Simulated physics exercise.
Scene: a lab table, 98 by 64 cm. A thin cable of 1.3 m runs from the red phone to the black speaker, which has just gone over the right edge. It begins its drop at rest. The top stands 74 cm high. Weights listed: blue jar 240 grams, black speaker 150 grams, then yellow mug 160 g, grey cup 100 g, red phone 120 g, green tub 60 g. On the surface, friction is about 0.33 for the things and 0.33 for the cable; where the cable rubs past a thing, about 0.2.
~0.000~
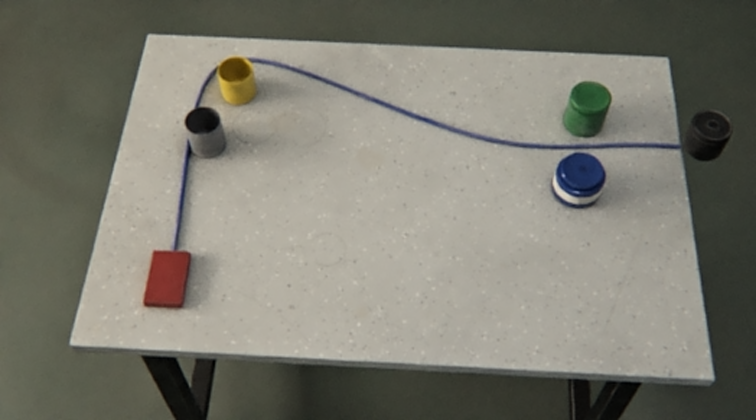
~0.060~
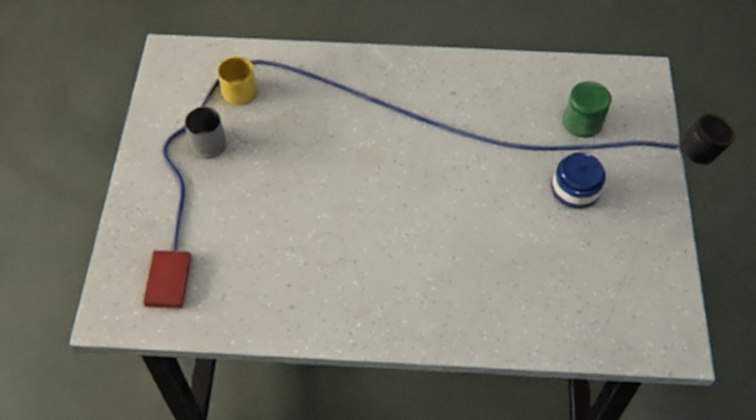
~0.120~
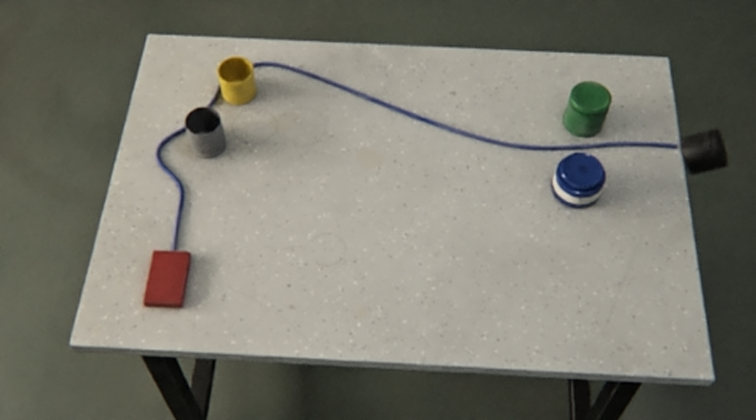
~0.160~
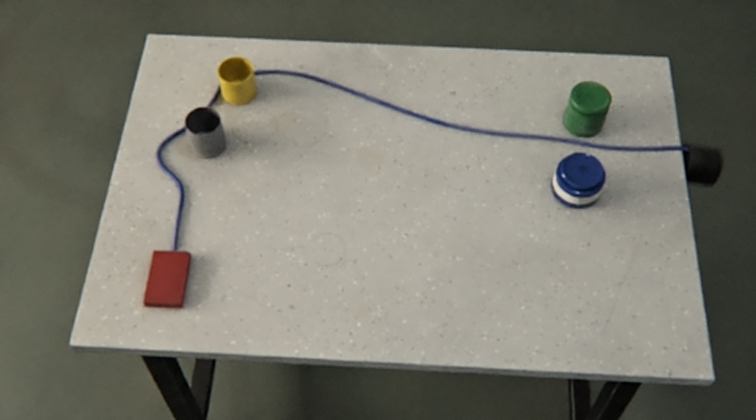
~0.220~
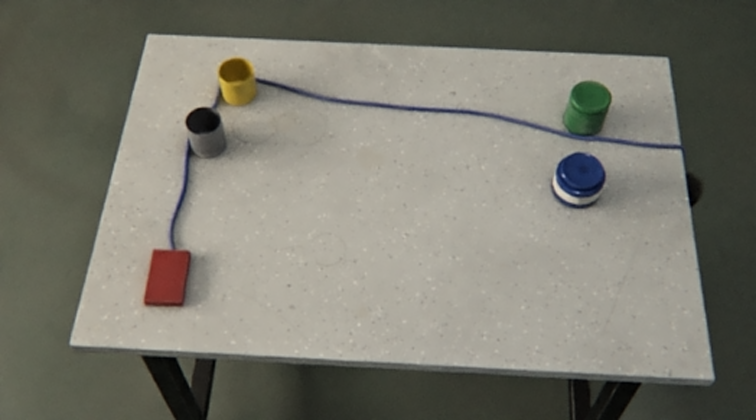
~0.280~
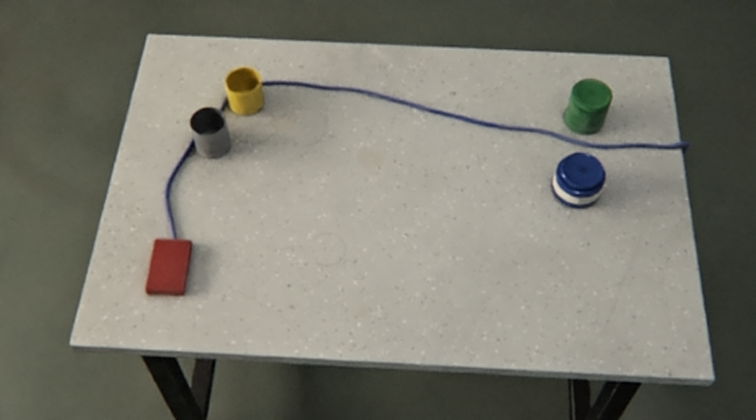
On a speckled lab table, a dark cylindrical object attached to a blue cable drops past the right edge and out of view, as the cable shifts and the yellow cup, grey cup and red block move slightly.
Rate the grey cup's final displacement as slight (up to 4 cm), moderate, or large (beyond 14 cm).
Moderate.
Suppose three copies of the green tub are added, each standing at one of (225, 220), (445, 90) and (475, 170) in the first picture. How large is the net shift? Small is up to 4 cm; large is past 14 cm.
Taken in order, they show only a little movement, only a little movement, and finally only a little movement.
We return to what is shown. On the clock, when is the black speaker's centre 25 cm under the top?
It gets there at roughly 0.46 s.
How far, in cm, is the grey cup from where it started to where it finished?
The grey cup ends up 10 cm from where it started.
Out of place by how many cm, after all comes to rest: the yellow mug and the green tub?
Net shift - yellow mug 15 cm, green tub 0 cm.
After 0.5 s, the cable's tail end at (180, 216); grey cup 3 cm off its start, yellow mug 10 cm off its start, black speaker over the edge.
After 0.7 s, the cable's tail end at (192, 197); grey cup 6 cm off its start, yellow mug 12 cm off its start, red phone 11 cm off its start.
After 1.0 s, the cable's tail end at (211, 174); grey cup 7 cm off its start at (239, 135), red phone 16 cm off its start at (197, 193), yellow mug 13 cm off its start at (271, 118).
After 1.2 s, the cable's tail end at (223, 159); grey cup 8 cm off its start, red phone 20 cm off its start, yellow mug 14 cm off its start.
After 2.4 s, the cable's tail end at (230, 156); grey cup 9 cm off its start at (252, 136), red phone 21 cm off its start at (207, 170), yellow mug 16 cm off its start at (288, 125), black speaker over the edge.
